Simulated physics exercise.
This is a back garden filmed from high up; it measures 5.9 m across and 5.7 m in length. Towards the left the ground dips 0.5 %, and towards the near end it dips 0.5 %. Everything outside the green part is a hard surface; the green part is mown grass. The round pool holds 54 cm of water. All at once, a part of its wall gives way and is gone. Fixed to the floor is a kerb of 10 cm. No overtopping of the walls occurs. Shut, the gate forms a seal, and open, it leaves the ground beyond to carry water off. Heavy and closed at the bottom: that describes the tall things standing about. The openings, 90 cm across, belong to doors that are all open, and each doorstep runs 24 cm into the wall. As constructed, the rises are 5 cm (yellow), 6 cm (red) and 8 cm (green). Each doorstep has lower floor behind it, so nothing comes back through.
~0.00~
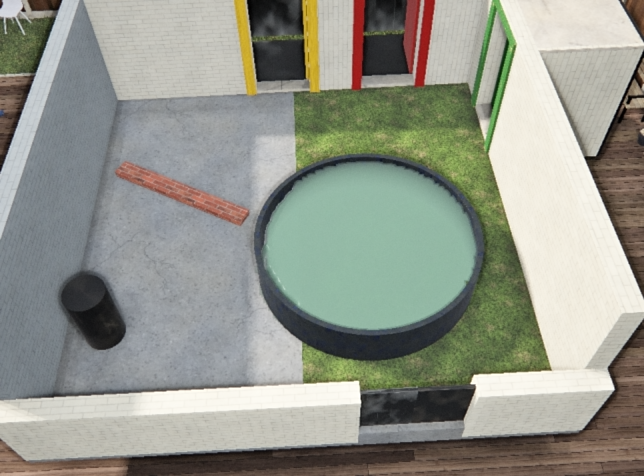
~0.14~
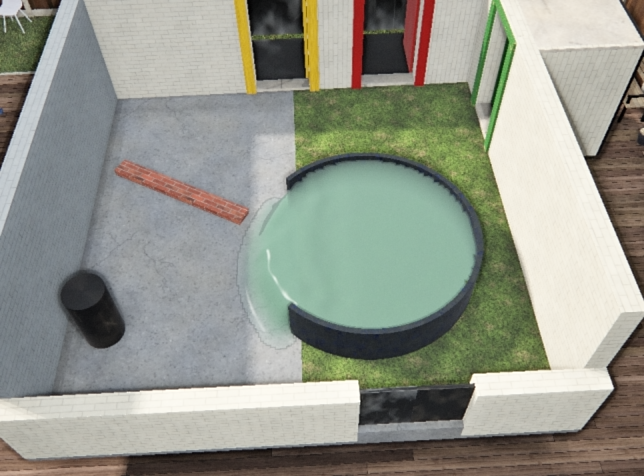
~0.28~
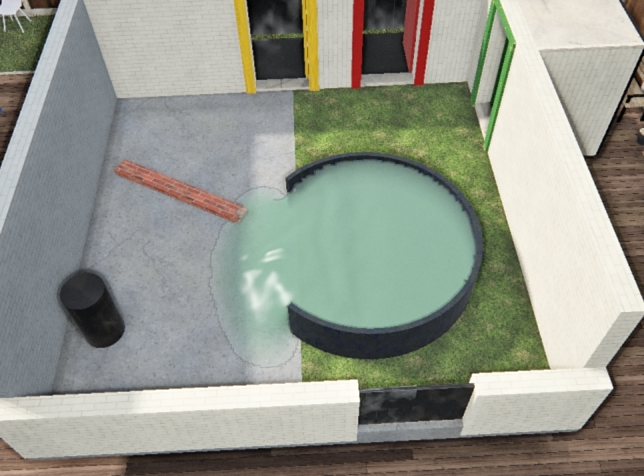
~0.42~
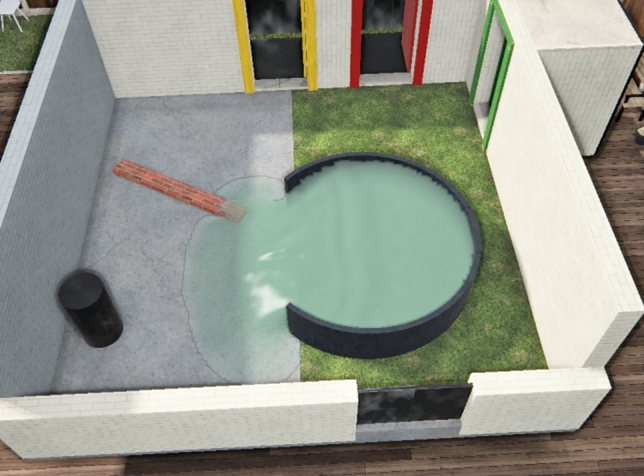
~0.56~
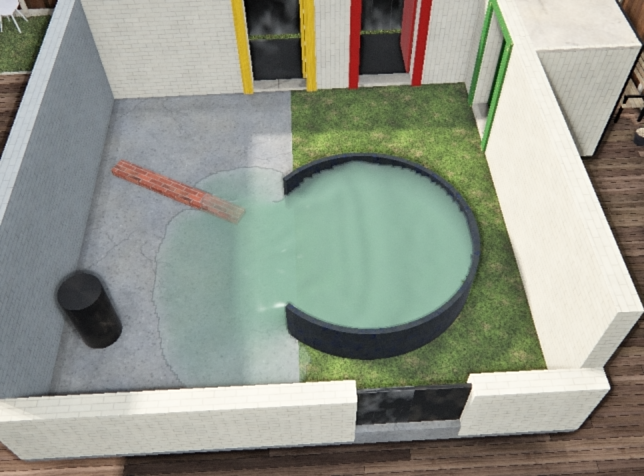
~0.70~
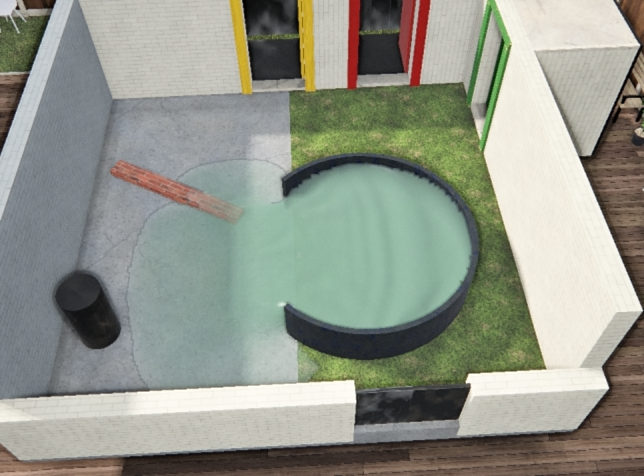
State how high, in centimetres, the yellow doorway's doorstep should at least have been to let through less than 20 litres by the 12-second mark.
At least some 5.5 cm.
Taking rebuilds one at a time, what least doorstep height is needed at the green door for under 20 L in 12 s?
At the green door it takes roughly 7.5 centimetres.
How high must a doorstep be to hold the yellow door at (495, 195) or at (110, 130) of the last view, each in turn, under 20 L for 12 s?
Around 8.5 and 16 cm respectively.
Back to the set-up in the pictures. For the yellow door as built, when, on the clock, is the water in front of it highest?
The depth peaks at about 9.5 seconds.
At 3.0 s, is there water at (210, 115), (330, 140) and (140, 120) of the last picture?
Point by point, the first is awash, the second spared and the third awash.
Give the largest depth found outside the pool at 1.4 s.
Max depth: Near 32 cm.
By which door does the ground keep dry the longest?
Green door.
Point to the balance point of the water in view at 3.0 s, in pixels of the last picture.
The water is centred near (220, 263).
After 1.4 s water covers 45 % of the floor, deepest (32 cm) near (71, 295); it has not reached the yellow door.
After 3.0 s water covers 55 % of the floor, deepest (36 cm) near (54, 371); 1 cm at the yellow door, 0 litres in over its 5 cm doorstep.
After 12.0 s water covers 100 % of the floor, deepest (13 cm) near (497, 333); 8 cm at the yellow door, 29 litres in over its 5 cm doorstep.
At the yellow door as built, the water arrived by 2.9 s and peaked near 9 cm at 9.6 s.
With a doorstep of 4.5 cm, 37 litres would have come in within the 12 s; with 6.5 cm, 11 litres. So under 20 litres takes about 5.5 cm.
